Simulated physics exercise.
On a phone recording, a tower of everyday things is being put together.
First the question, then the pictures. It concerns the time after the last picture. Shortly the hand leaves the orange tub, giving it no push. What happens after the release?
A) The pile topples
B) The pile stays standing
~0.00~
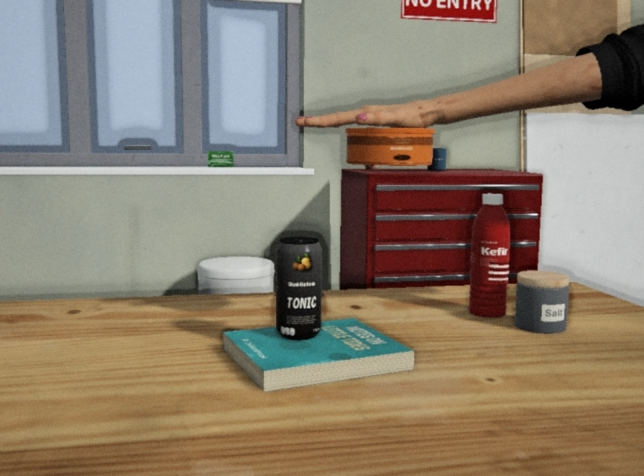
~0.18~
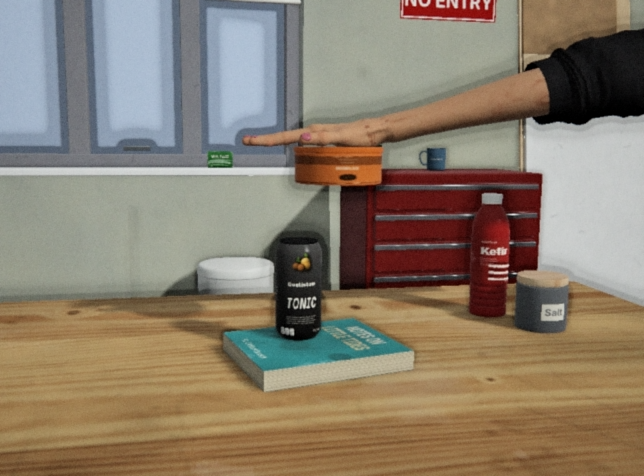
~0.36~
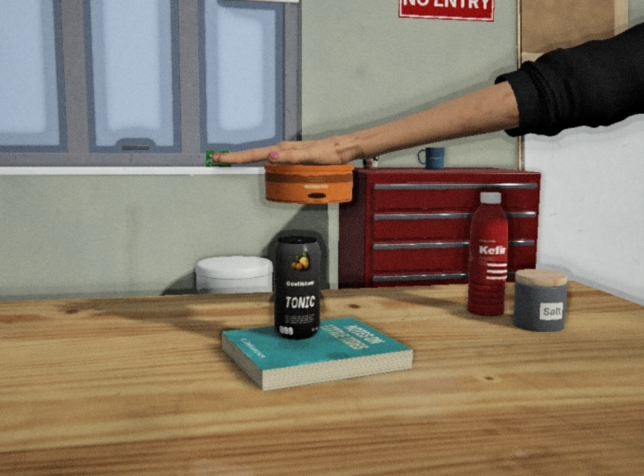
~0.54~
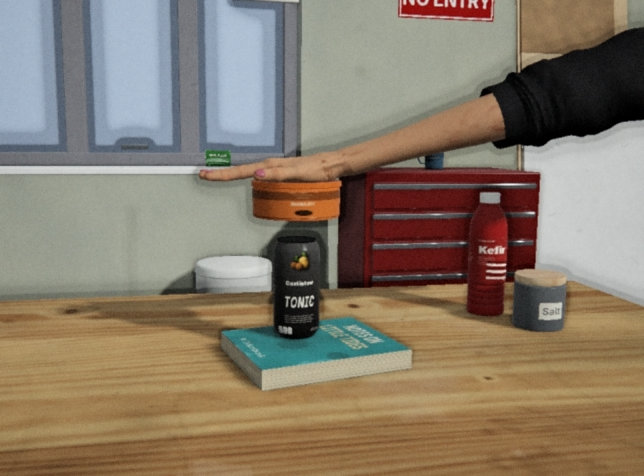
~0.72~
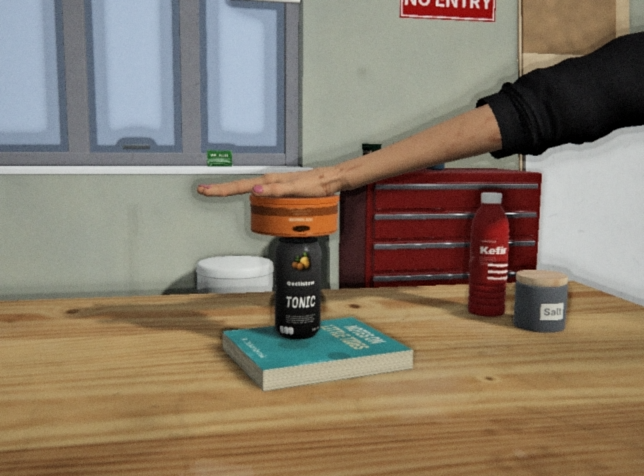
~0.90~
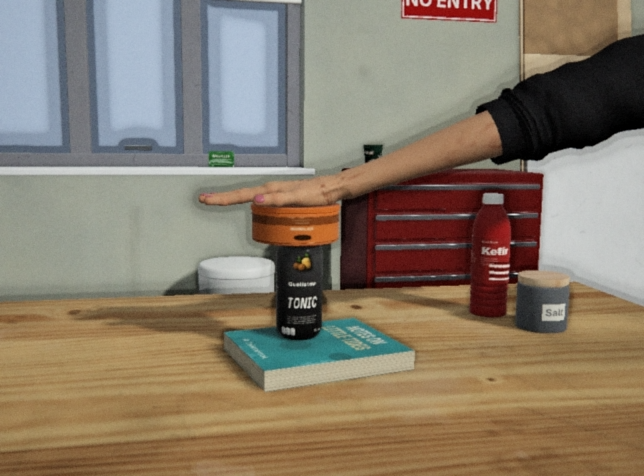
The pile stays standing (B).
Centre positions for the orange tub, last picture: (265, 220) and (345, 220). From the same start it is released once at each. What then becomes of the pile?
First try: The pile topples; second try: It topples.
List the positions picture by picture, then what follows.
Coming down; orange tub (389, 146); grey jar (542, 302), in the first frame.
Coming down; orange tub (338, 165); turquoise book (315, 351), in the second frame.
Coming down; orange tub (309, 182); grey jar (540, 300), in the third frame.
Coming down; orange tub (296, 198); turquoise book (312, 349), in the fourth frame.
Coming down; orange tub (294, 213); grey jar (540, 300), in the fifth frame.
Set down, still held; orange tub (296, 222); turquoise book (315, 350), in the sixth frame.
By 1.40 s, all is still.
By 2.30 s, orange tub resting near (296, 222).
When it is over (4.0 s), all 5 as before. End places, in pixels of the last picture, orange tub near (295, 222). The pile stays up.
